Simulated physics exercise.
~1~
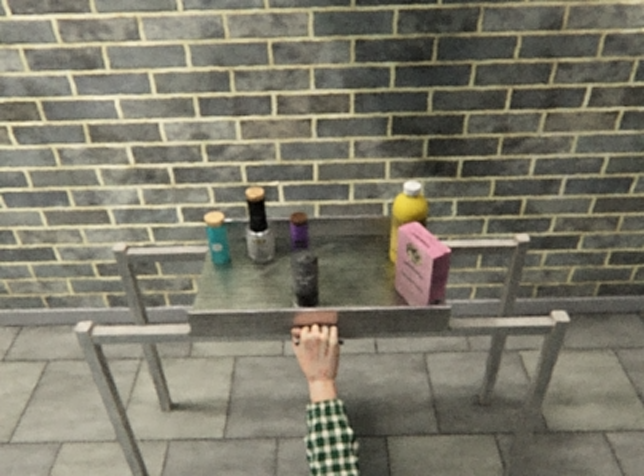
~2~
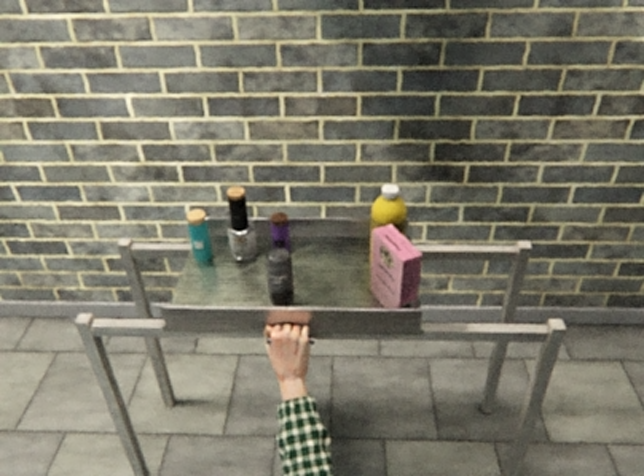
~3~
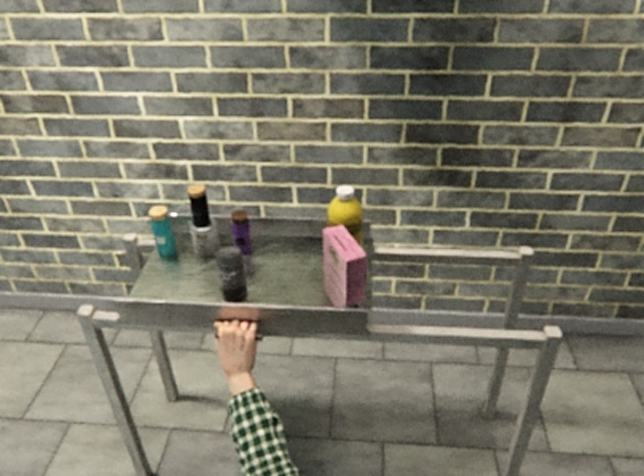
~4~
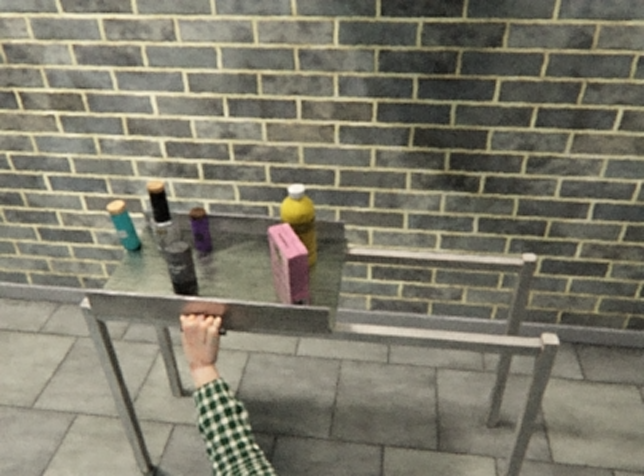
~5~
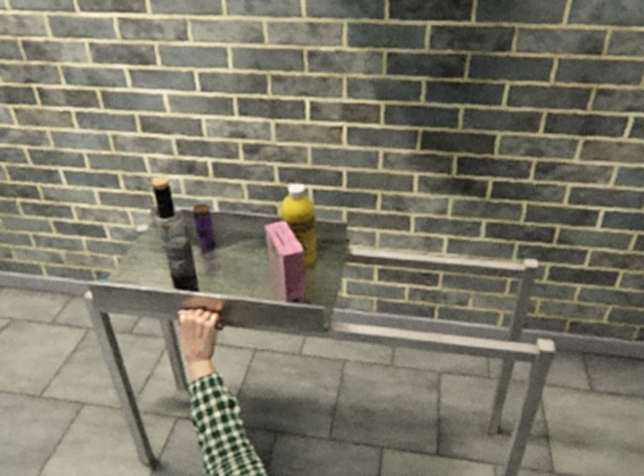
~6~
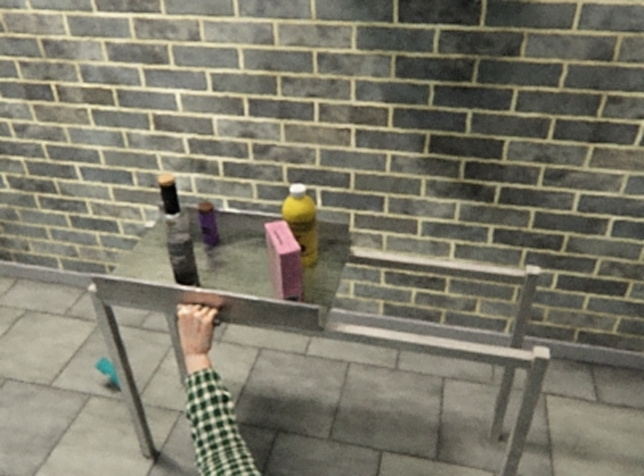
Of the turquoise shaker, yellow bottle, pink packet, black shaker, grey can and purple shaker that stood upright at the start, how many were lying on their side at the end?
Just one of them was lying on its side at the end, the turquoise shaker, which had dropped to the floor.
